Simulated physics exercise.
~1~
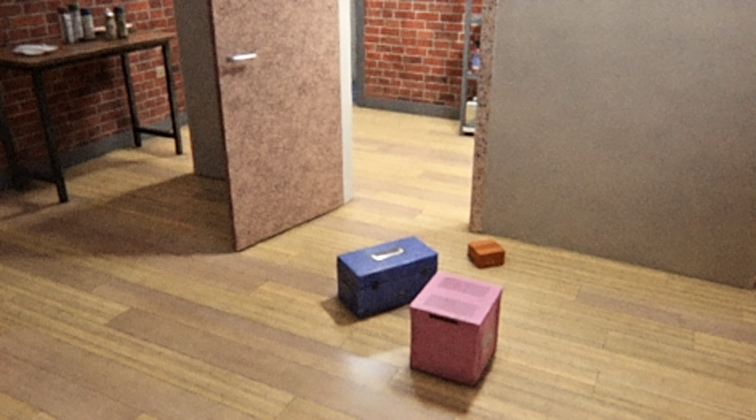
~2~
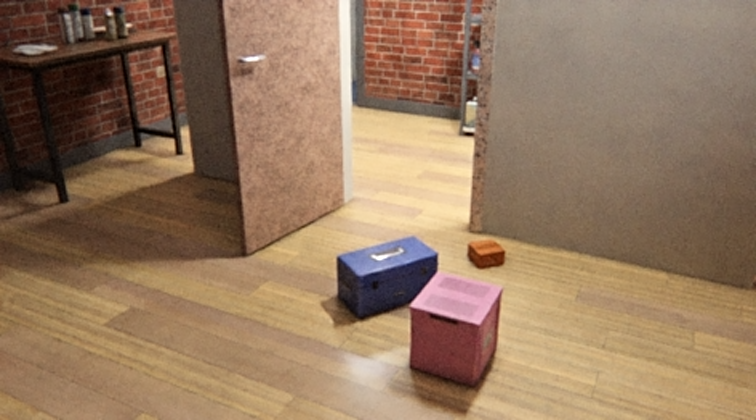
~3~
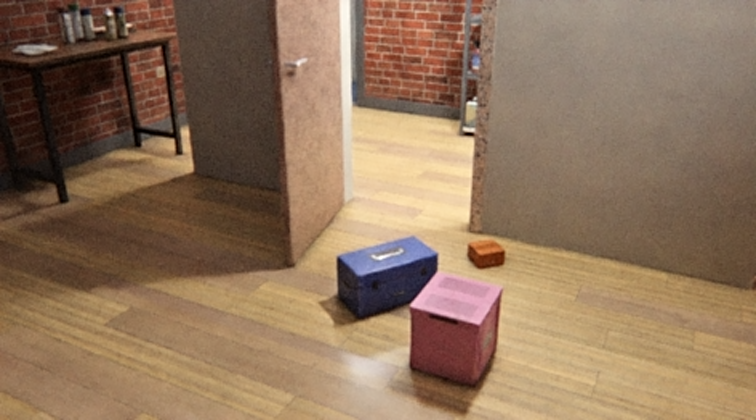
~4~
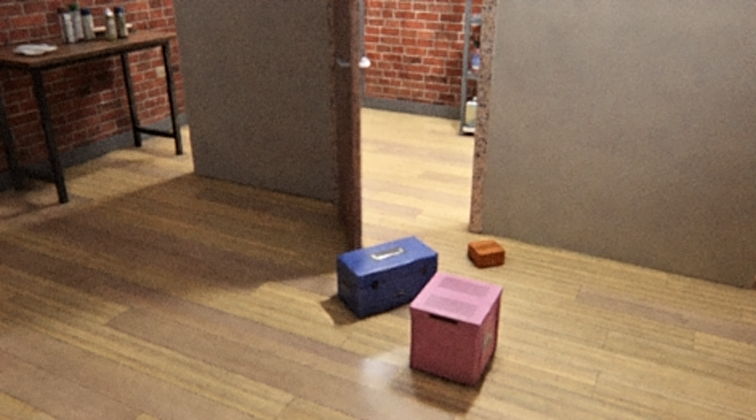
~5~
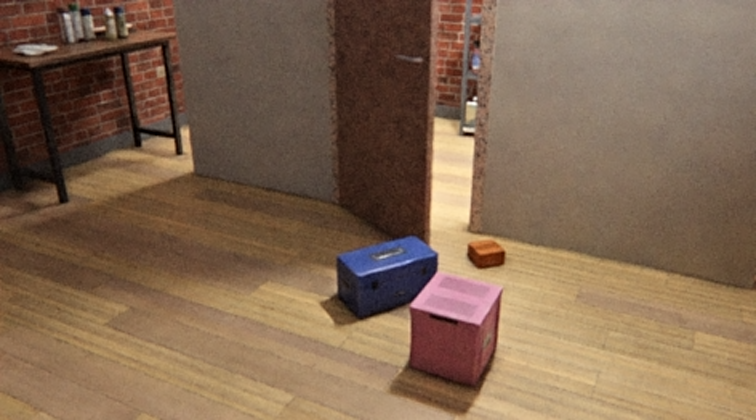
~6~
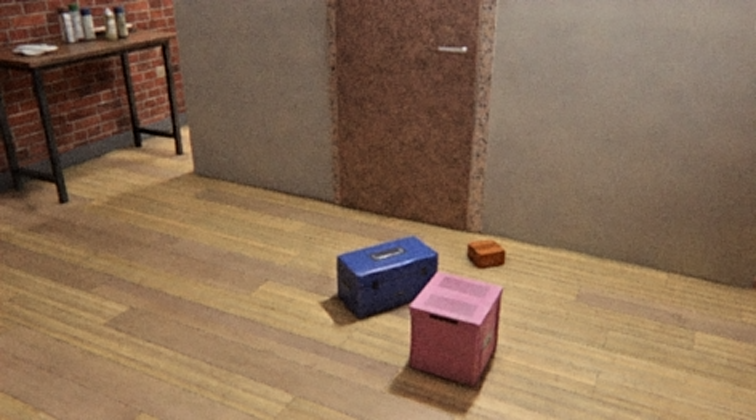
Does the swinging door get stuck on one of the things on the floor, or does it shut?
It shuts. The door swings all the way into its frame, and the toolbox and both boxes stay where they are.
